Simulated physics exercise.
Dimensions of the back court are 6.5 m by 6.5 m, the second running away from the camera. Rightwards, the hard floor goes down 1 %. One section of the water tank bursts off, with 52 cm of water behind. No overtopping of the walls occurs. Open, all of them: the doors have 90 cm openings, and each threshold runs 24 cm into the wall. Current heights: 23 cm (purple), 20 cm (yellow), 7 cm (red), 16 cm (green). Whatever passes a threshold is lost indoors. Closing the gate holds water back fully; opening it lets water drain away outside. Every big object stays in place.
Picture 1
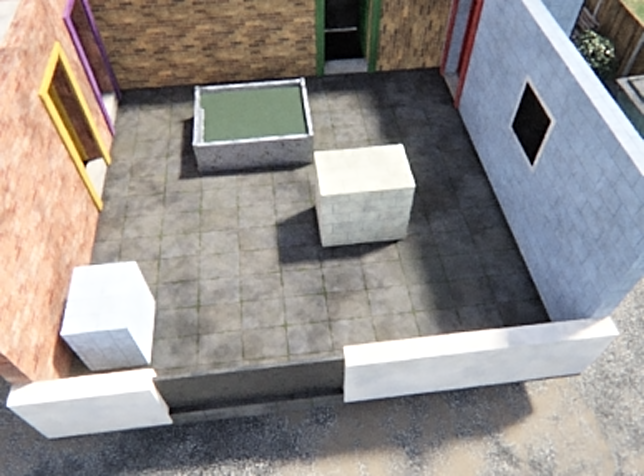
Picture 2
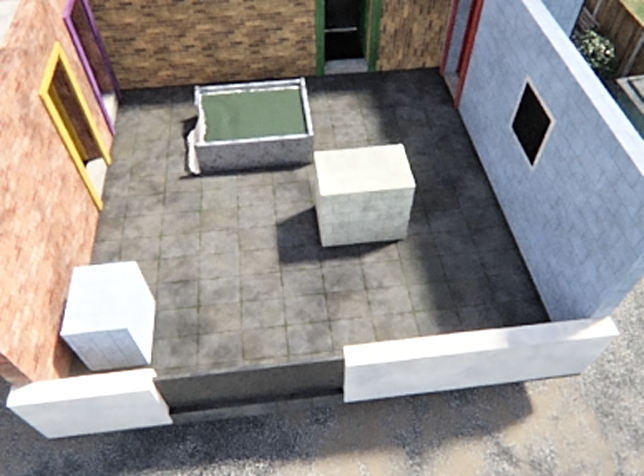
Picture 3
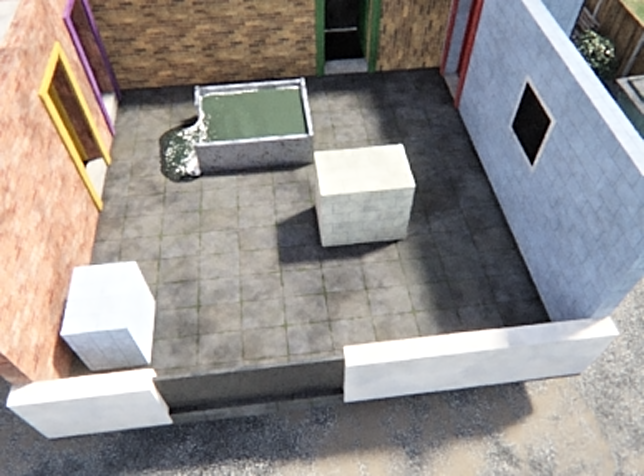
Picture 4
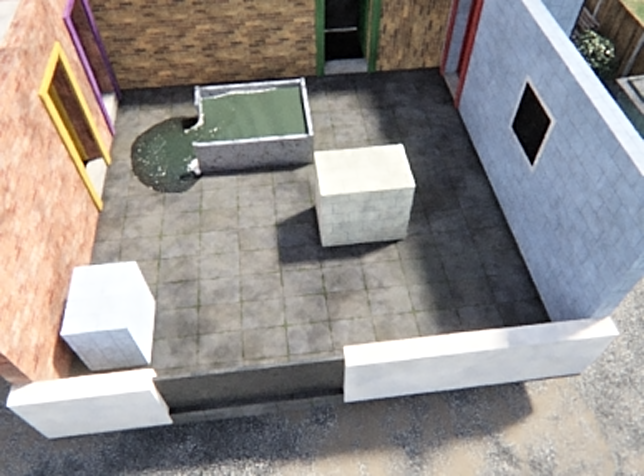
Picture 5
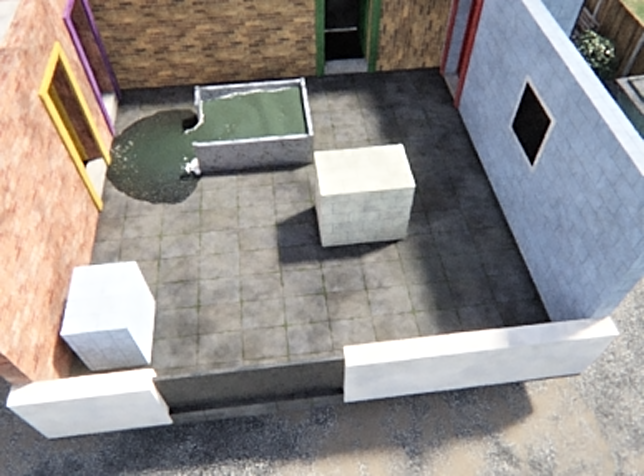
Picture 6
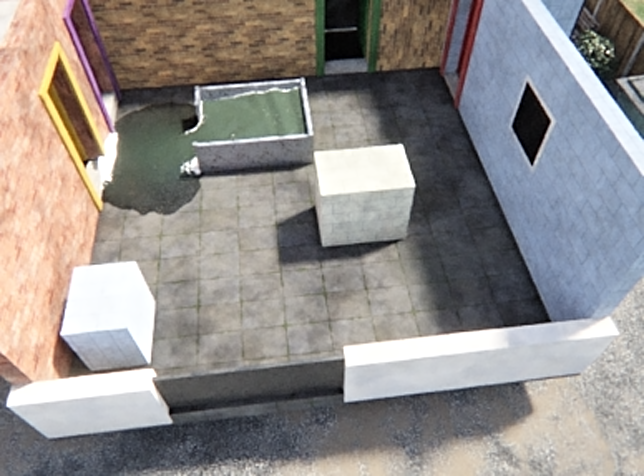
In the video, a low tank of green water stands in a walled, paved courtyard; its left side bursts open, and water pours out, spreading leftward across the floor in a widening dark pool that reaches the yellow-framed doorway.
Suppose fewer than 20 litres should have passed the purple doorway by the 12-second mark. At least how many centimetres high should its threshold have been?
I would say at least 11 cm.
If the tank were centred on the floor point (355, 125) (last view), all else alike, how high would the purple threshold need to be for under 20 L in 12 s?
Then roughly 10.5 cm.
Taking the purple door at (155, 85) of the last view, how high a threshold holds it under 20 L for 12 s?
Minimum: About 14.5 cm.
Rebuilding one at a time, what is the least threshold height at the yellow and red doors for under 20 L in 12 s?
Roughly 21 cm for the yellow door and roughly 7.5 cm for the red door.
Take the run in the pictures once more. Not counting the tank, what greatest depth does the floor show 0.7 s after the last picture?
Close to 29 centimetres.
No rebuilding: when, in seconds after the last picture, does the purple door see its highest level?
The level tops out around 1.0 s.
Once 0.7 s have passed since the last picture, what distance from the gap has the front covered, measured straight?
Front distance: Approx. 2.8 m.
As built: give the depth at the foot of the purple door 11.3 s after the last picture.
About 3.0 cm.
Then, 0.7 s after the last picture water covers 10 % of the floor, deepest (29 cm) near (106, 172); 15 cm at the purple door, 0 litres in over its 23 cm threshold.
Then, 2.3 s after the last picture water covers 30 % of the floor, deepest (22 cm) near (121, 89); 12 cm at the purple door, 0 litres in over its 23 cm threshold.
Then, 11.3 s after the last picture water covers 90 % of the floor, deepest (9 cm) near (488, 178); 3 cm at the purple door, 0 litres in over its 23 cm threshold.
At the purple door as built, the water peaked near 16 cm, 1.1 s after the last picture.
Run again over the same 12 s with other heights there, 26 litres in over 10 cm, 8 litres over 13.5 cm. The limit of 20 litres is kept from about 11 cm up.
